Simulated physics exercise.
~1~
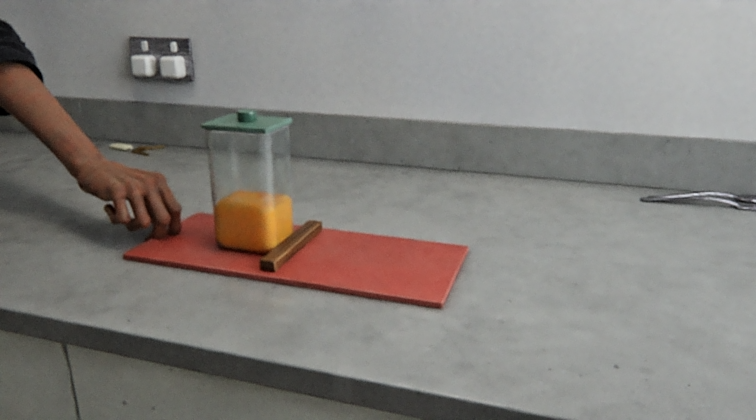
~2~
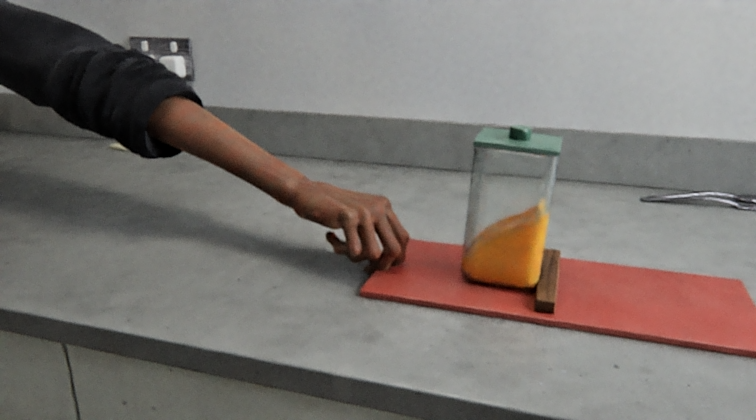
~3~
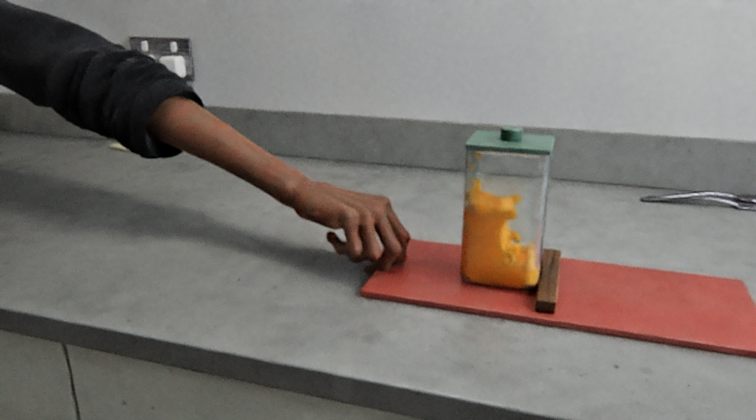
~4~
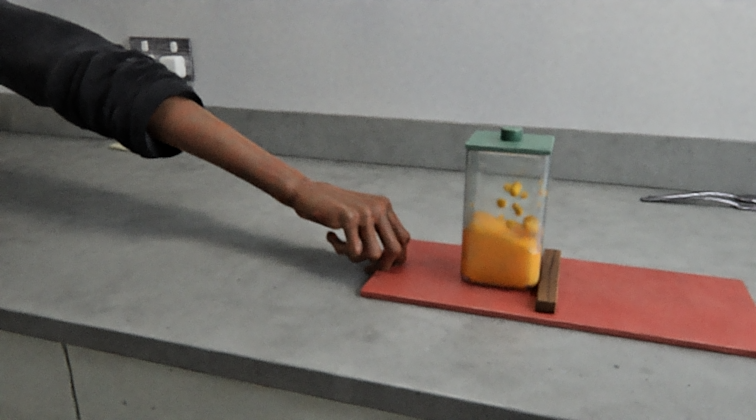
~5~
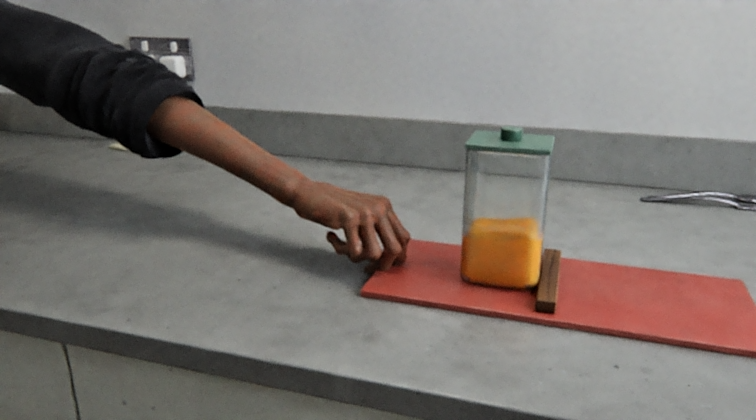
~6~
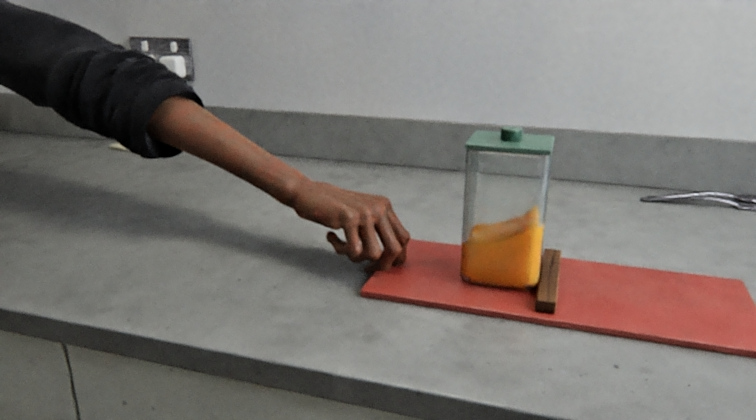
In the video, a hand slides a red board to the right with a green-capped clear container of orange liquid against a wooden strip; as the board stops, the container tips slightly, then settles upright while the liquid sloshes up its sides, splashes and gradually calms.
